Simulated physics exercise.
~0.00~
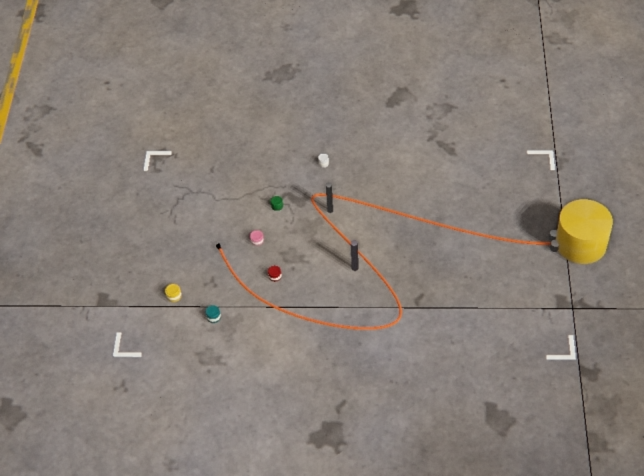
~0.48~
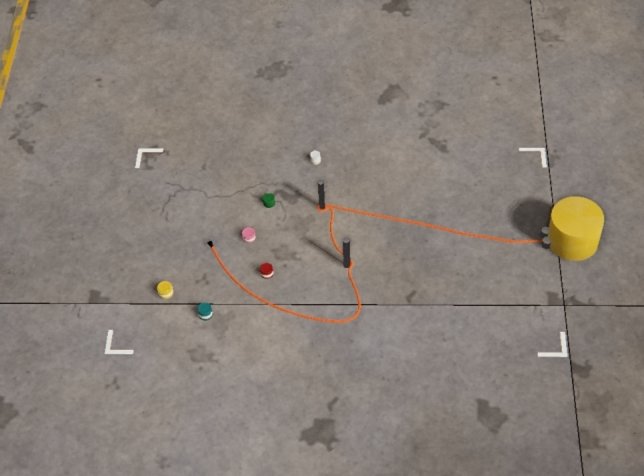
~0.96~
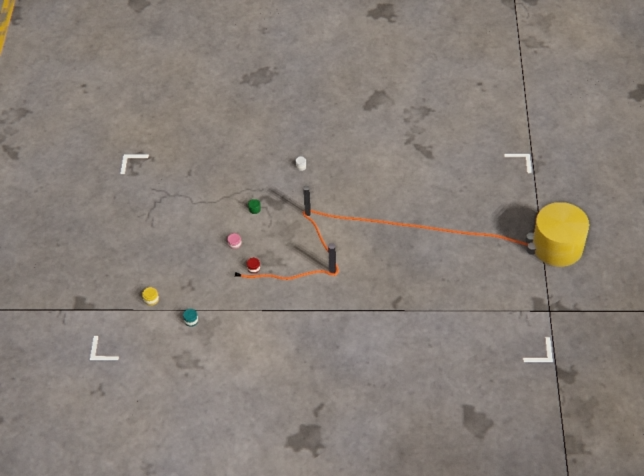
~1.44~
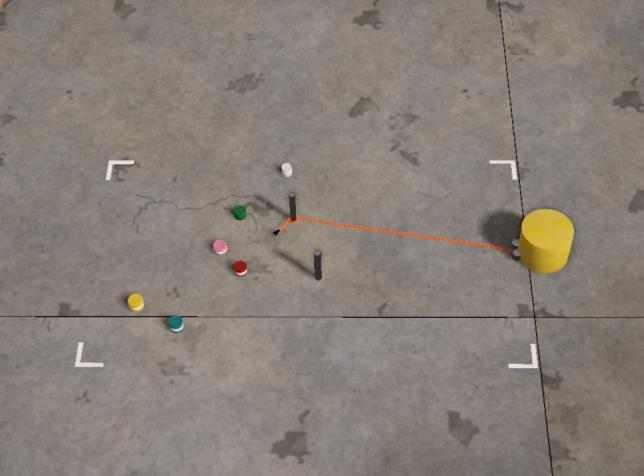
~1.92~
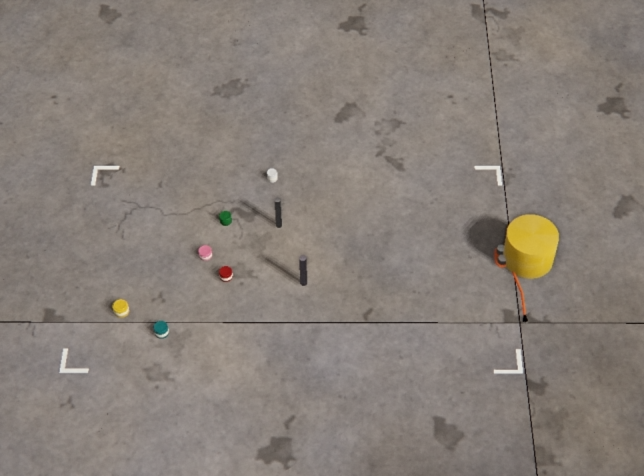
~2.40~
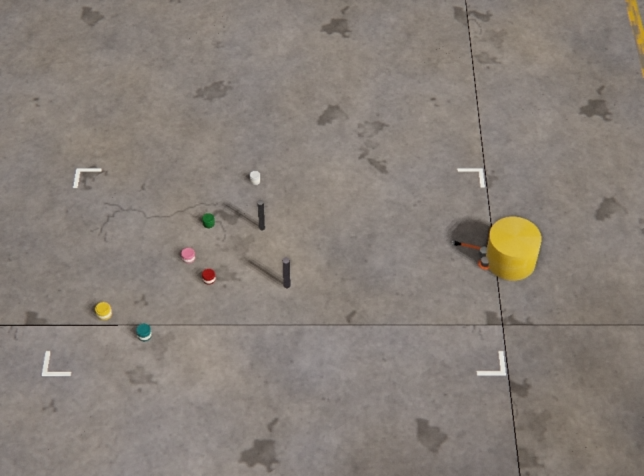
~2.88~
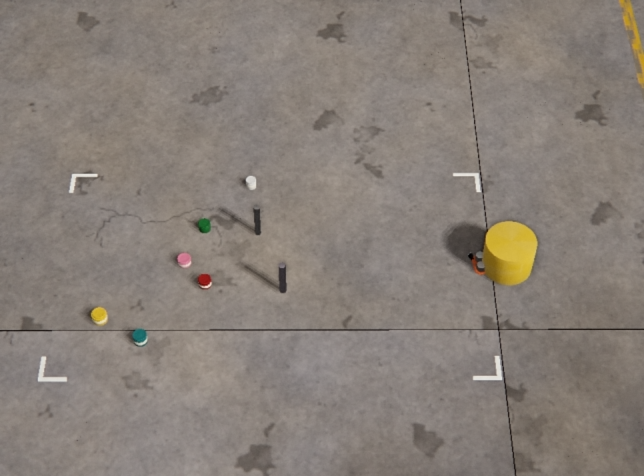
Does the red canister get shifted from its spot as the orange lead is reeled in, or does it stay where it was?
It gets shifted from its spot. The red canister moves a short way up toward the pink tin as the lead is drawn past.
